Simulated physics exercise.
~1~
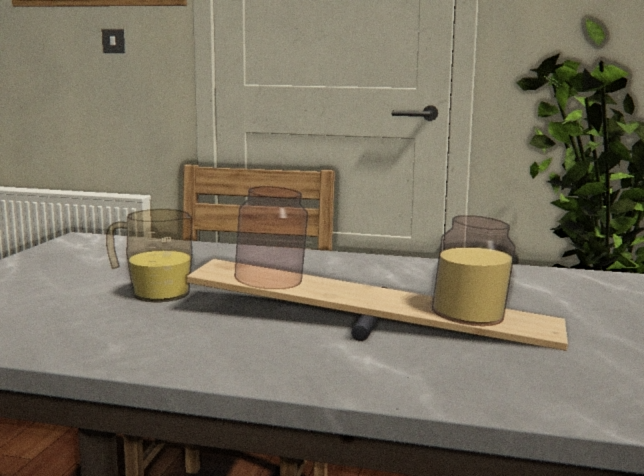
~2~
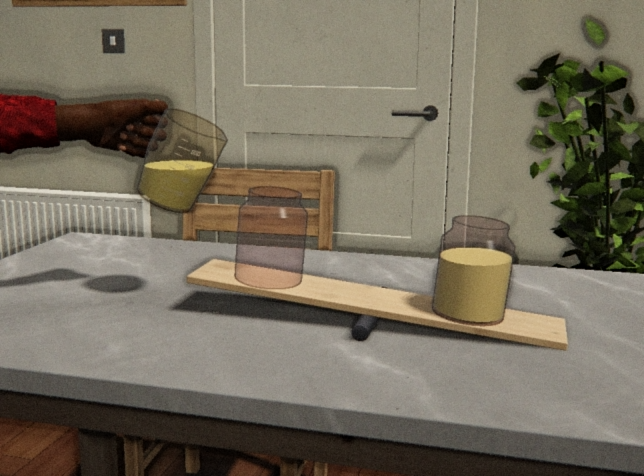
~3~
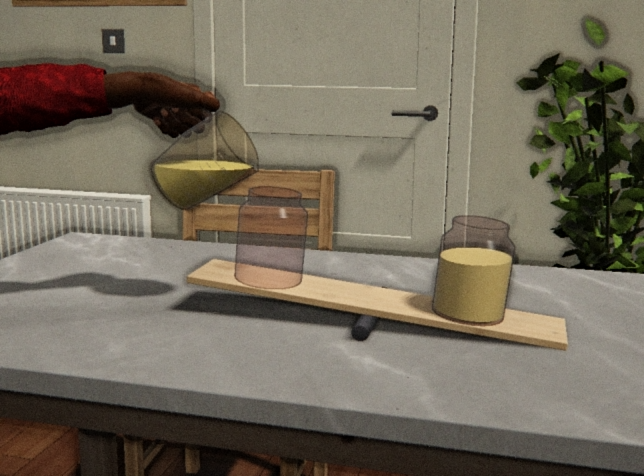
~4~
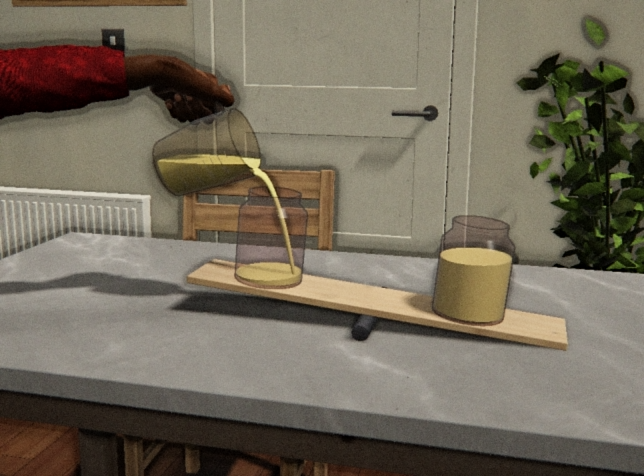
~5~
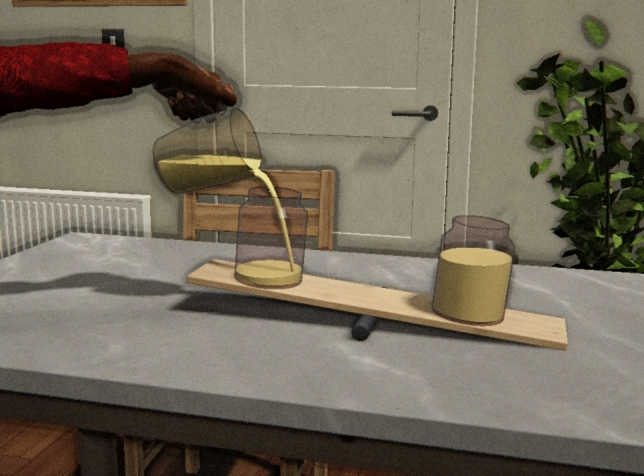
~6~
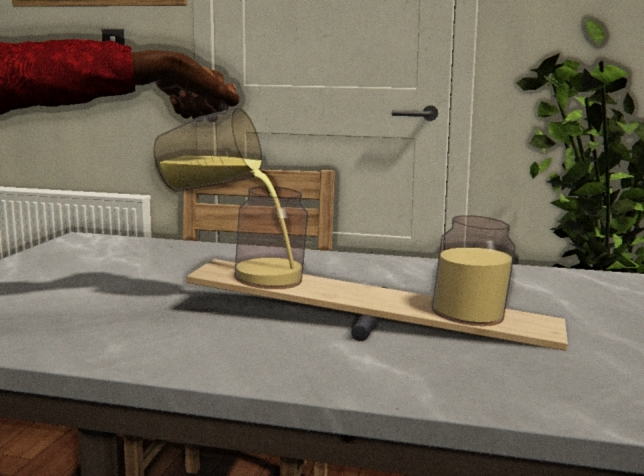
A hand in a red sleeve lifts a jug of yellow liquid from the table and tilts it over the empty left jar on a slanted board. The liquid streams in, forming a shallow layer, while the fuller right jar stays on the low side and the board keeps its slant.
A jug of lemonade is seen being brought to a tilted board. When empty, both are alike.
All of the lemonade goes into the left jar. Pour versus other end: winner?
The other end.
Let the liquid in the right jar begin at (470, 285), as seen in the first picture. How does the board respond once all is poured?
Given that level, I'd expect it to seesaw across.
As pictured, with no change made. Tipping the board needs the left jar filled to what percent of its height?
Result: Some 45 per cent.
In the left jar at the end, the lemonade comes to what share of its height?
It comes up to some 35 per cent.
Next, the left jar is about a quarter full; the board leans as before.
After that, the left jar is about a third full; the board leans as before.
Finally, the left jar is about a third full; the board leans as before.
